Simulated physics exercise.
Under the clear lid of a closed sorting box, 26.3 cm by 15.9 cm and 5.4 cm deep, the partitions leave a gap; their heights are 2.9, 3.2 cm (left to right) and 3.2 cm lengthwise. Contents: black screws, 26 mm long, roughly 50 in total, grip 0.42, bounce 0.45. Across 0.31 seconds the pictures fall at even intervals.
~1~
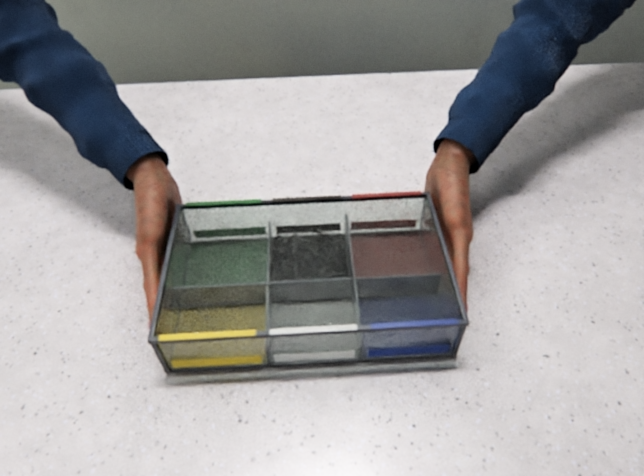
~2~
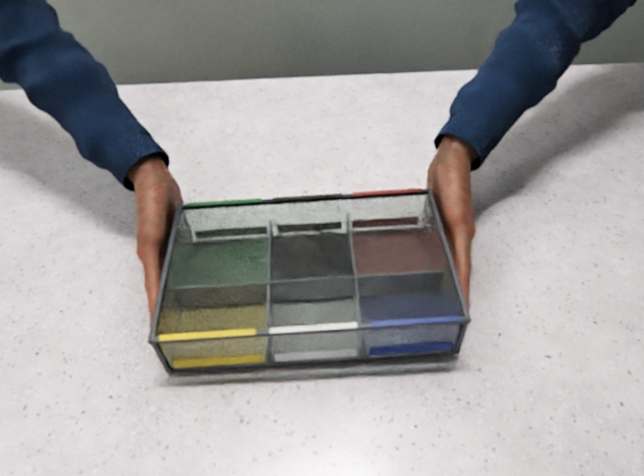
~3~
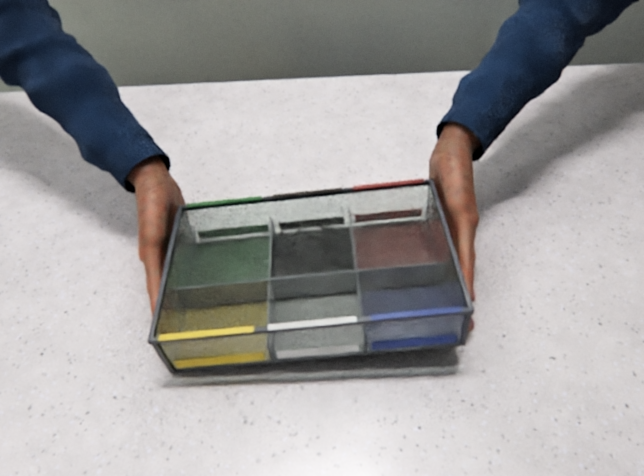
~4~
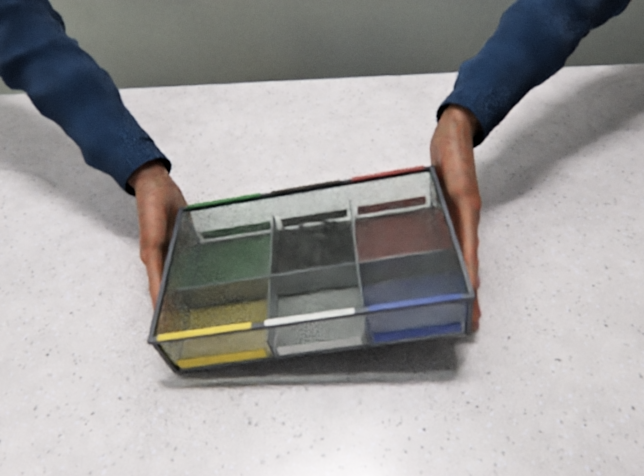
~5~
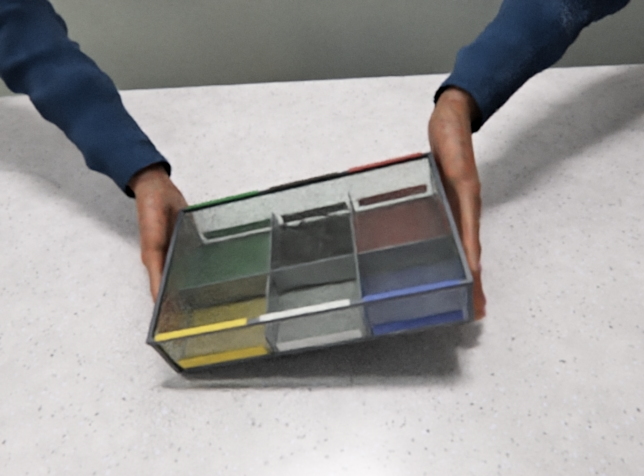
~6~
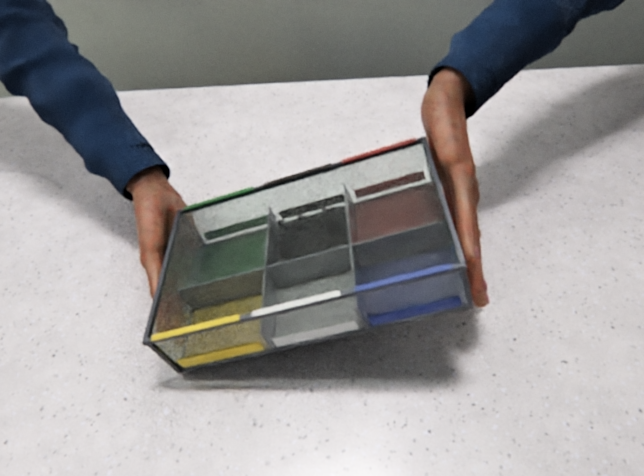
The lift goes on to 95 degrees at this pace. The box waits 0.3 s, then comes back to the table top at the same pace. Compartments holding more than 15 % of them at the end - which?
Red no, blue no, green yes, yellow no, white no, black yes.
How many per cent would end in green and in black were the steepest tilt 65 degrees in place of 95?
Green 0 %, black 100 %.
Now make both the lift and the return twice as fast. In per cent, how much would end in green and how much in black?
In that case green would keep 55 % and black would keep 45 %.
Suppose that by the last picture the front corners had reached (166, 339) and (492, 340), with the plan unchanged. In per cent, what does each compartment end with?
By the end, red has 0%, blue has 60%, green has 0%, yellow has 0%, white has 5% and black has 35%.
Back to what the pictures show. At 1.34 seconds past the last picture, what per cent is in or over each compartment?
It splits as red 0, blue 0, green 65, yellow 0, white 0 and black 35 percent.
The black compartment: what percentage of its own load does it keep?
30 per cent, roughly.
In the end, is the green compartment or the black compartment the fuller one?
The green one.
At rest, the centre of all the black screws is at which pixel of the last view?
Look around (216, 267) in the last picture.
Then, 1.34 s after the last picture, tilt 95 degrees; green 65 %, black 35 %.
Then, 2.23 s after the last picture, tilt 47 degrees; green 70 %, black 30 %.
Then, 3.12 s after the last picture, tilt 0 degrees; green 70 %, black 30 %.
In the end, red 0 %, blue 0 %, green 70 %, yellow 0 %, white 0 %, black 30 %.
